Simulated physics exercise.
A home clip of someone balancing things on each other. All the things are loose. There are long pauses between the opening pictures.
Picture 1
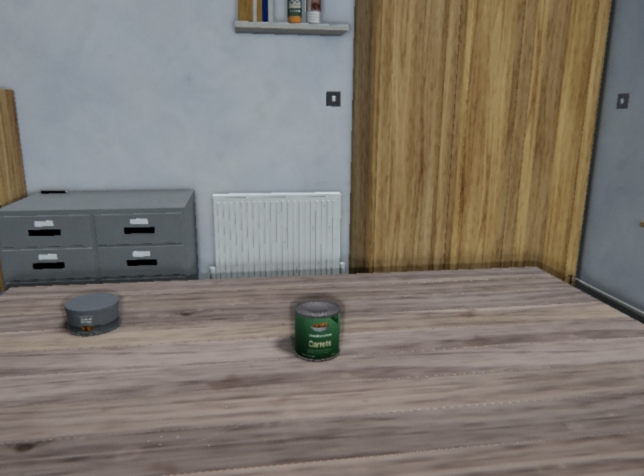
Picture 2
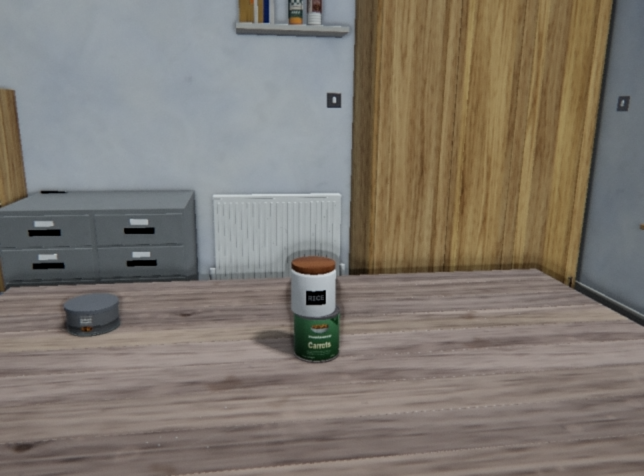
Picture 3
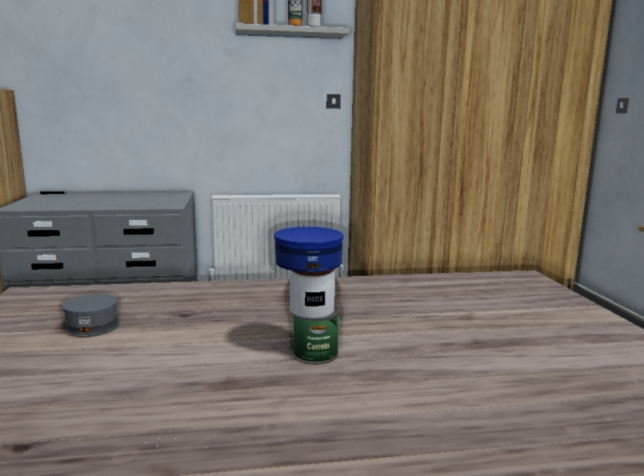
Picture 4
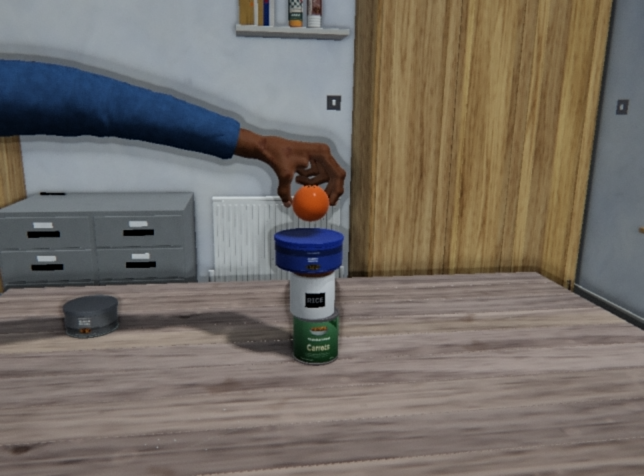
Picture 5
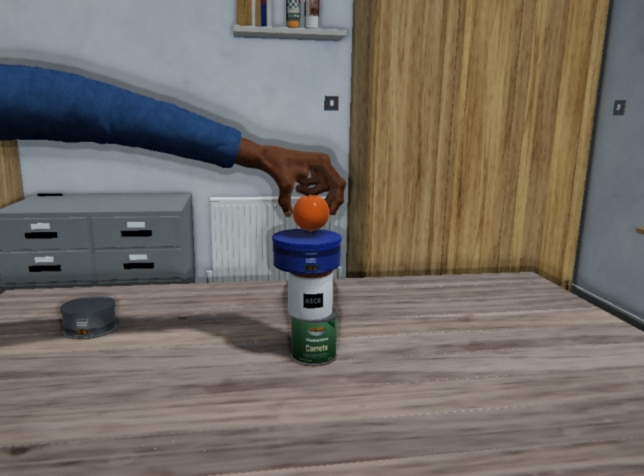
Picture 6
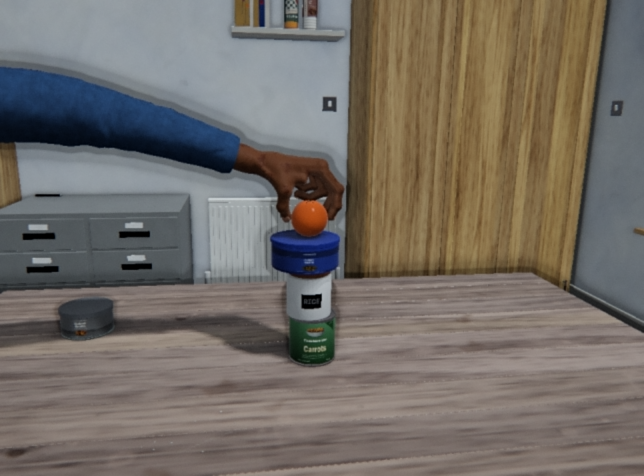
A stack grows on a green can, and a hand lowers an orange ball onto it.
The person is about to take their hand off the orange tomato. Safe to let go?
Outcome: The pile holds.
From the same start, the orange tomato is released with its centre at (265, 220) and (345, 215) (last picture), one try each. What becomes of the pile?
First, it comes apart; second, it comes apart.
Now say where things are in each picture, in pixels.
In the first frame, the last thing is not in view yet; green pot (317, 330).
In the second frame, the last thing is not in view yet; grey tub (93, 314).
In the third frame, the last thing is not in view yet; green pot (316, 332).
In the fourth frame, still above its spot; orange tomato (310, 203); grey tub (92, 316).
In the fifth frame, still above its spot; orange tomato (311, 212); green pot (314, 334).
In the sixth frame, set down, still held; orange tomato (309, 218); grey tub (87, 318).
Then, 0.50 s after the last picture, nothing has stirred.
Then, 1.30 s after the last picture, orange tomato resting near (309, 219).
At rest, all 5 in place. Seen from the same camera at the end, orange tomato near (309, 219). The pile keeps its balance.
